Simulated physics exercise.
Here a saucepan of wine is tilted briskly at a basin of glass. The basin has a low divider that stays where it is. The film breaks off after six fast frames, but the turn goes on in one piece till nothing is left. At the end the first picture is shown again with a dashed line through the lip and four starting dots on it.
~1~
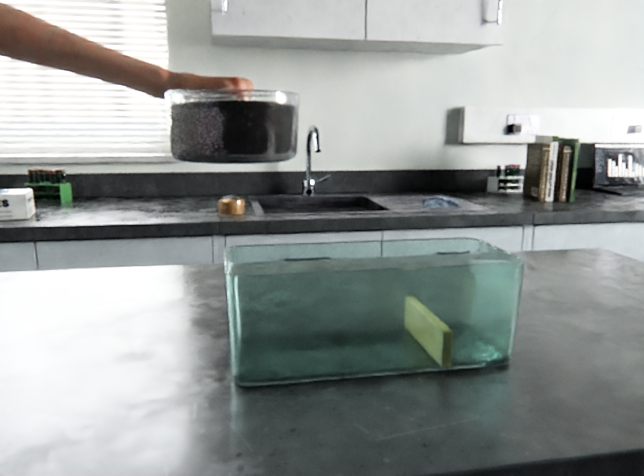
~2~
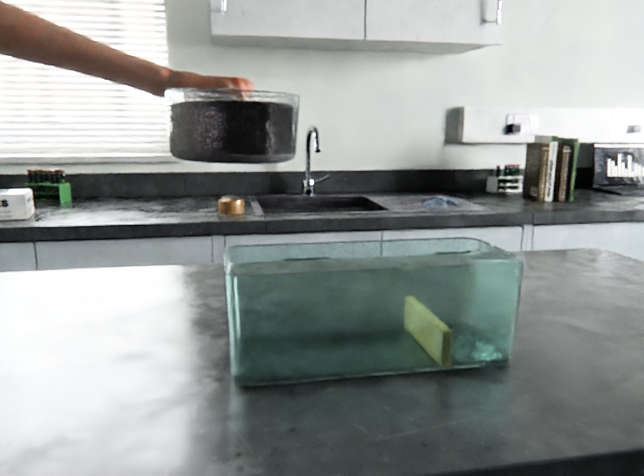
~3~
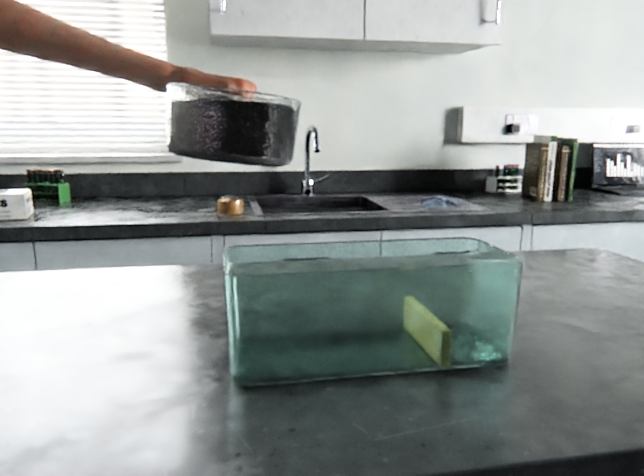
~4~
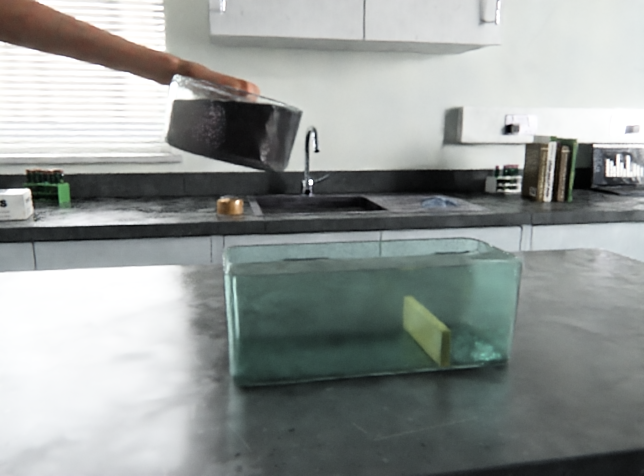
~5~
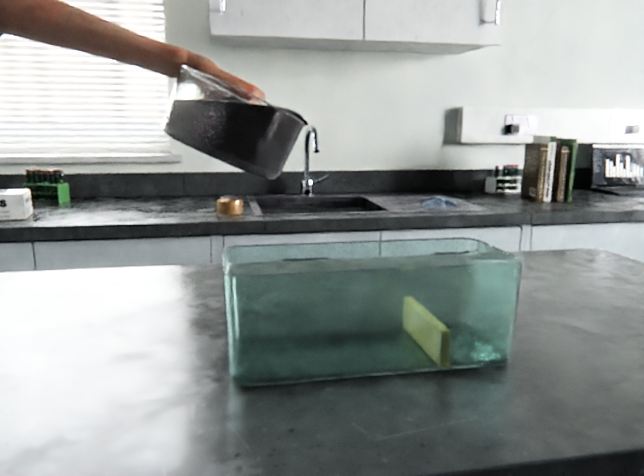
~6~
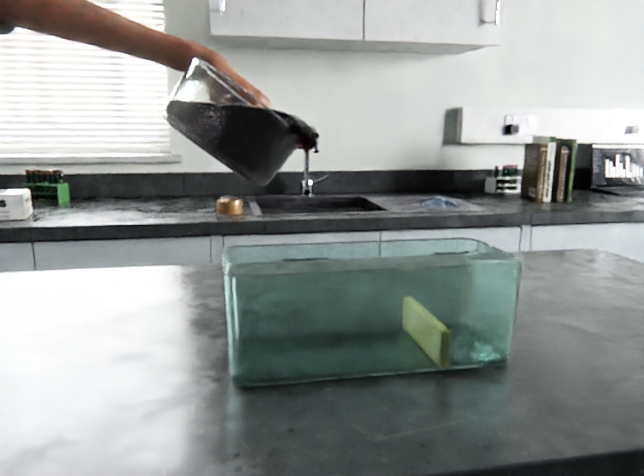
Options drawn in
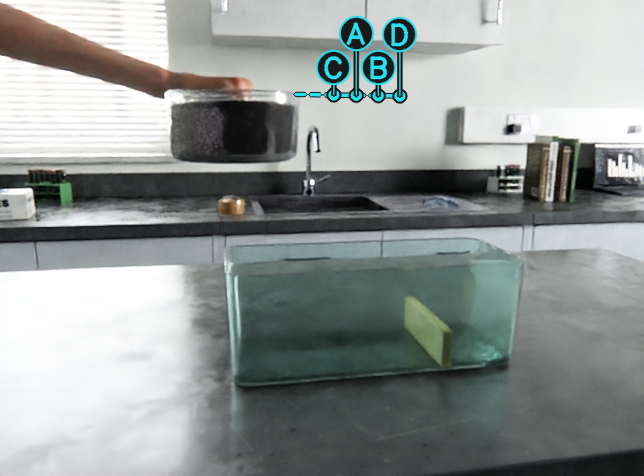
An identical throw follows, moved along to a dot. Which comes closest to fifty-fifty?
Use spot D.
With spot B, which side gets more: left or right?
More ends on the left.
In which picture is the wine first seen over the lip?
Picture 5.
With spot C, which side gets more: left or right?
More ends on the left.
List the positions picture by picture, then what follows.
The first picture shows upright, lip at (295, 94); basin from (232, 383) to (510, 360); top of the wall at (427, 312); nothing has left yet.
The second picture shows upright, lip at (296, 96); nothing has left yet.
The third picture shows tipped about 7°, lip at (297, 101); nothing has left yet.
The fourth picture shows tipped about 14°, lip at (300, 110); nothing has left yet.
The fifth picture shows tipped about 24°, lip at (301, 123); wine is over the lip, down to (301, 123).
The sixth picture shows tipped about 37°, lip at (300, 137); wine is over the lip, down to (306, 150).
On the marked copy, A at (356, 95); B at (378, 95); C at (333, 95); D at (399, 96).
Choosing A, about 82 % ends left of the wall and 13 % right of it; 5 % is lost outside.
Choosing B, about 65 % ends left of the wall and 32 % right of it; 3 % is lost outside.
Choosing C, about 85 % ends left of the wall and 13 % right of it.
Choosing D, about 50 % ends left of the wall and 47 % right of it.
